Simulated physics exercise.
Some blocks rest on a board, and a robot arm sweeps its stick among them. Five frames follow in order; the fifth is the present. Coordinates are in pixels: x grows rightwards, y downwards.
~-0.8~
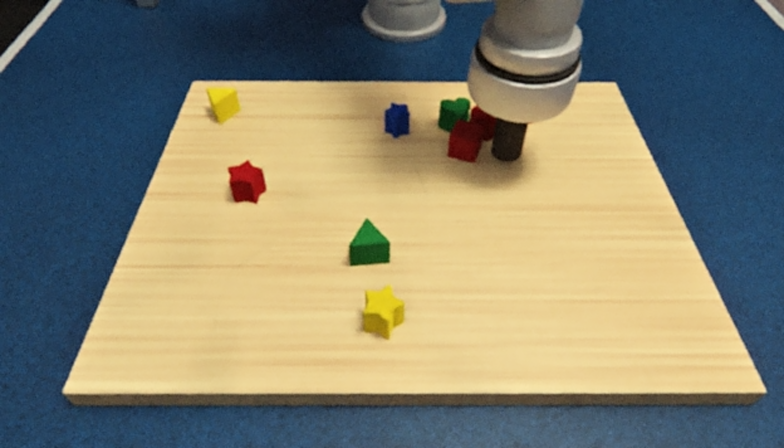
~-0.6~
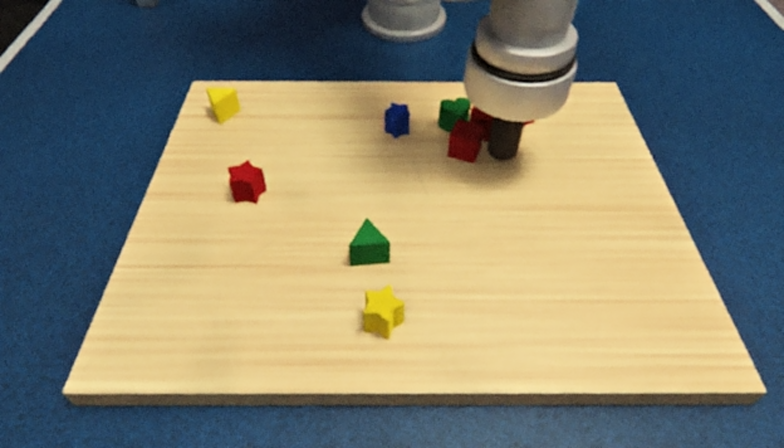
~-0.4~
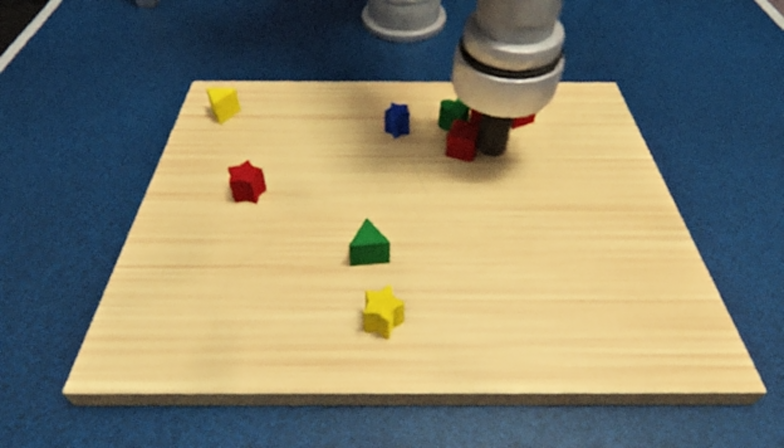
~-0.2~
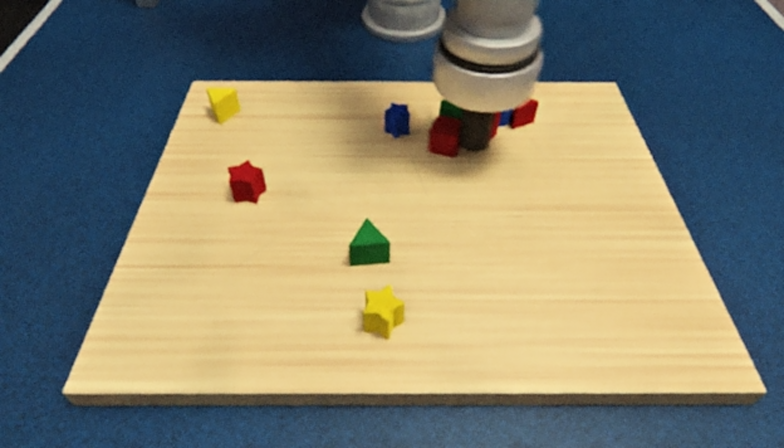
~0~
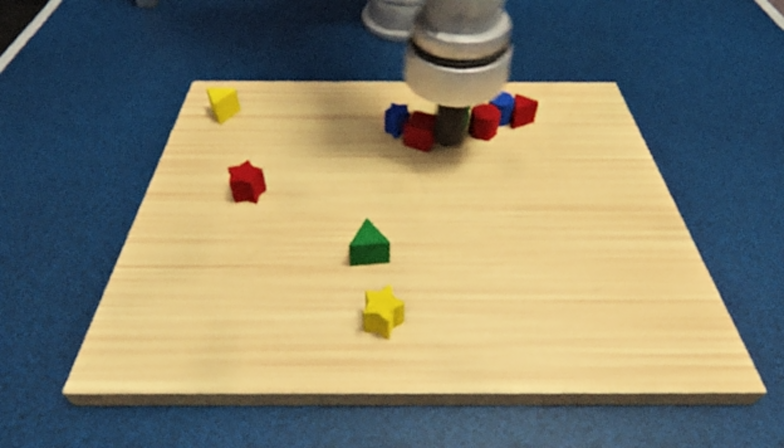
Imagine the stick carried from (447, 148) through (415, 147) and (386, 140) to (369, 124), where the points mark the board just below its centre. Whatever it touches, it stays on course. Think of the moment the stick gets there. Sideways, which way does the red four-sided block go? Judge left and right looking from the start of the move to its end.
With start-to-end as forward, it shifts right.
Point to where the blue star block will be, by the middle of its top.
I'd say the blue star block ends with its top centre at (339, 78).
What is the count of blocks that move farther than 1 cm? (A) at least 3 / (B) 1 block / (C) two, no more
(C)
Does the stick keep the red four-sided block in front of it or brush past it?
Most likely the red four-sided block stays ahead.
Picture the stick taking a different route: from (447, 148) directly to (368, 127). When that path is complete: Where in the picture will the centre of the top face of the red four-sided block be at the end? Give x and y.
Its top middle: (345, 97).
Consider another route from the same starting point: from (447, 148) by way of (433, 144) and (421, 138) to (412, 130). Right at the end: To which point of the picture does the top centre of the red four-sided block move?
Its top face will be centred at roughly (385, 106).
The first path, step by step. One third of the way, stick (415, 137); blue star block (378, 101); red four-sided block (393, 114), turned 35° clockwise.
Two thirds of the way, stick (385, 130); blue star block (359, 91); red four-sided block (368, 104), turned 45° clockwise.
At the end, stick (368, 114); blue star block (339, 78); red four-sided block (350, 90), turned 35° clockwise; green heart unmoved.
